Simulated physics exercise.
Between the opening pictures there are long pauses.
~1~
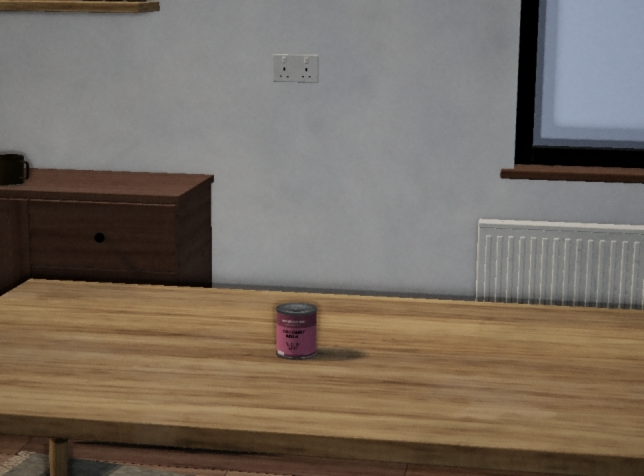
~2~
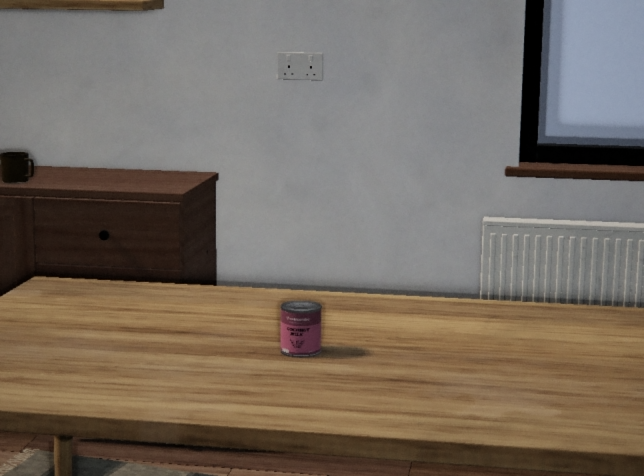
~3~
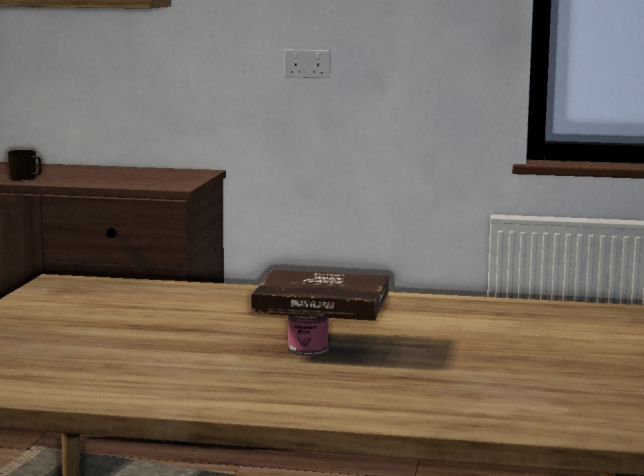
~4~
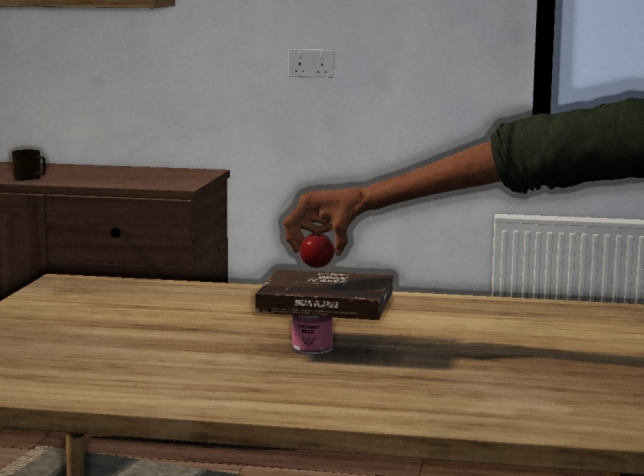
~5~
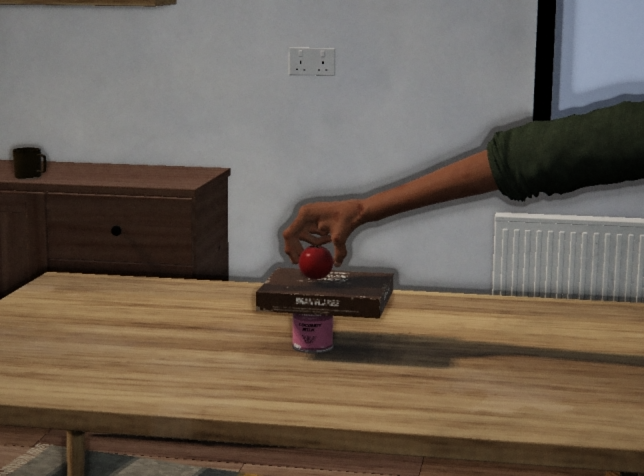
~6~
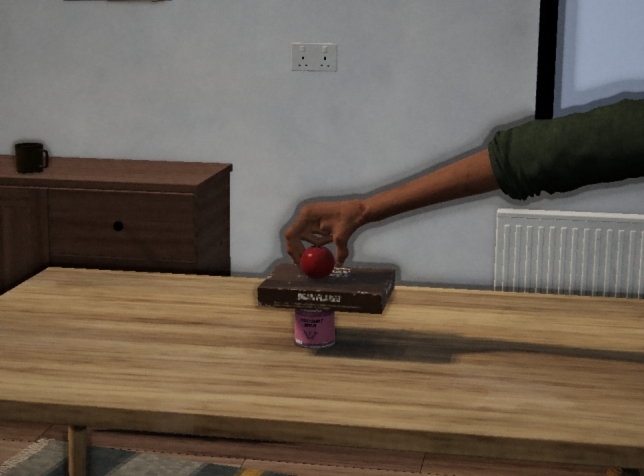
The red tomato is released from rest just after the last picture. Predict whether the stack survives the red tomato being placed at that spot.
The result is a standing stack.
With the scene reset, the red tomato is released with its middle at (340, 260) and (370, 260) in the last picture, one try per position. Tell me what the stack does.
Result of try one: No collapse; result of try two: Collapse.
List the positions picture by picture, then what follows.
In the first frame, the last thing is not in view yet.
In the second frame, the last thing is not in view yet.
In the third frame, the last thing is not in view yet; brown packet (322, 294).
The fourth frame shows coming down; red tomato (317, 251); brown packet (326, 294).
The fifth frame shows coming down; red tomato (316, 262); brown packet (327, 292).
The sixth frame shows in place under the hand; red tomato (318, 262); brown packet (328, 288).
Then, 0.80 s on from there, no change.
Then, 1.70 s on from there, red tomato resting near (318, 263).
In the end, all 3 unmoved. At the end, from the last picture's camera, red tomato near (318, 263). The stack keeps its balance.
